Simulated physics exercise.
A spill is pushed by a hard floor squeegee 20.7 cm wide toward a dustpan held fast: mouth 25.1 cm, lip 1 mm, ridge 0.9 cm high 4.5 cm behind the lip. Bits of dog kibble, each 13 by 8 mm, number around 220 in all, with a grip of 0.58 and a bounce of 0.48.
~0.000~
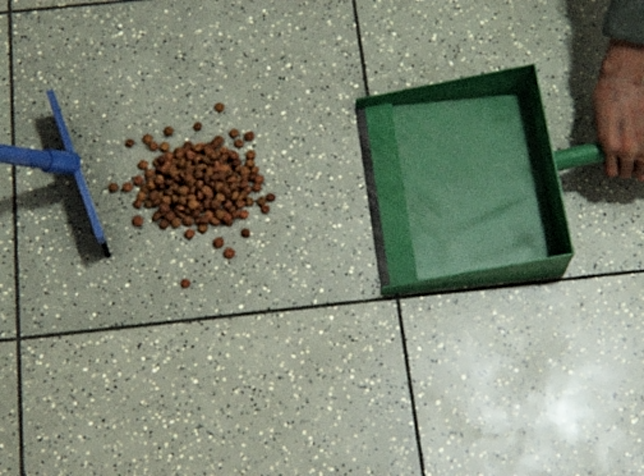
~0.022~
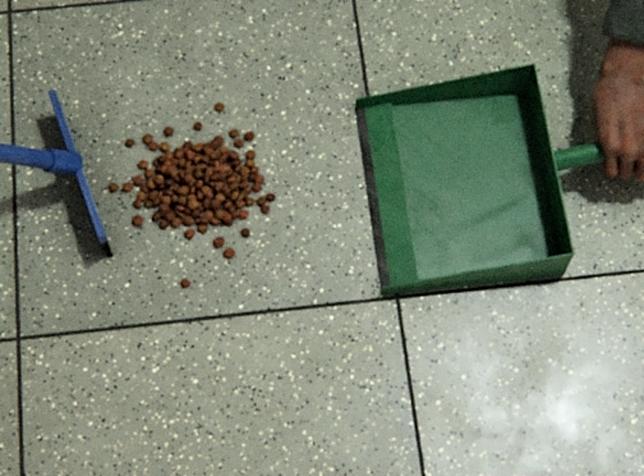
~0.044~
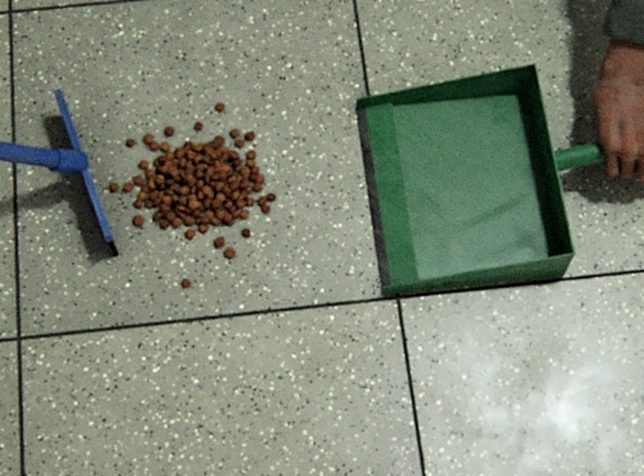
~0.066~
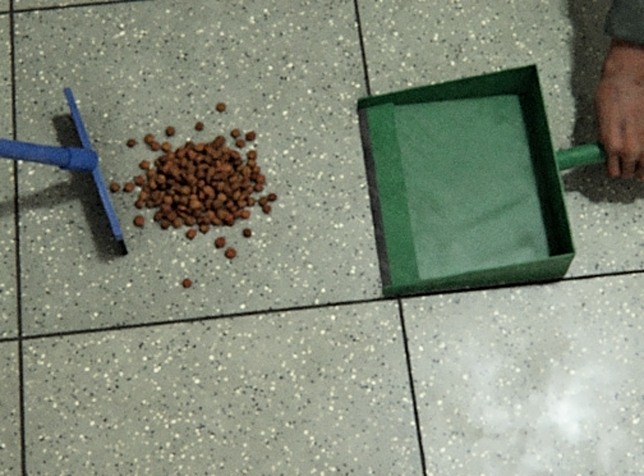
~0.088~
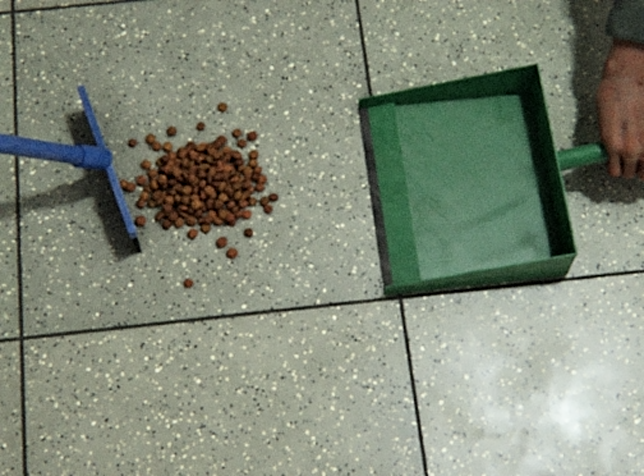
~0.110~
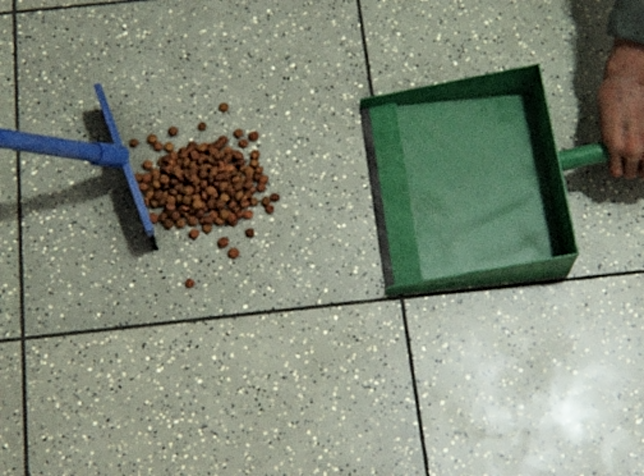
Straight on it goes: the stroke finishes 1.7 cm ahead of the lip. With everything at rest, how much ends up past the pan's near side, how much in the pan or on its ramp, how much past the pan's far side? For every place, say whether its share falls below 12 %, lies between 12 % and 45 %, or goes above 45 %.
At the end, past the pan's near side: A scattering lands there; in the pan or on its ramp: A modest portion lands there; past the pan's far side: A modest portion lands there.
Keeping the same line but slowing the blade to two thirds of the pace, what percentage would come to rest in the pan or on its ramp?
Some 30 %.
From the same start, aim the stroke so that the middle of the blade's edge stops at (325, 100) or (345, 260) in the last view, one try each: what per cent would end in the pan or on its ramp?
Close to 30 and 15 percent, in that order.
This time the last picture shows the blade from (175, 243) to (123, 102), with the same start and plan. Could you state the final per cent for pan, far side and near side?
Pan 55, far 25, near 0.
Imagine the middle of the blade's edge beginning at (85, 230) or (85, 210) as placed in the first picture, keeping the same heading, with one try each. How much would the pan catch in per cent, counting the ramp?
I'd put it near 30 per cent for the first and near 35 per cent for the second.
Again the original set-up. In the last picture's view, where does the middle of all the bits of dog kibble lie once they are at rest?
Close to pixel (363, 143).
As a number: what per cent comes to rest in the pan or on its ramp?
35 %.
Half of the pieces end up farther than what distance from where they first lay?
The figure is about 22 cm.
Then, at 0.26 s, middle of the blade 16 cm from the lip; 0 % over the lip, far side 5 %, near side 0 %.
Then, at 0.36 s, middle of the blade 8 cm from the lip; 0 % over the lip, far side 20 %, near side 0 %.
After 0.60 s, middle of the blade 4 cm from the lip; 35 % over the lip, far side 25 %, near side 0 %.
At rest (1.1 s), near side 0 %, pan 35 %, far side 25 %, in front of the lip or behind the blade 40 %.
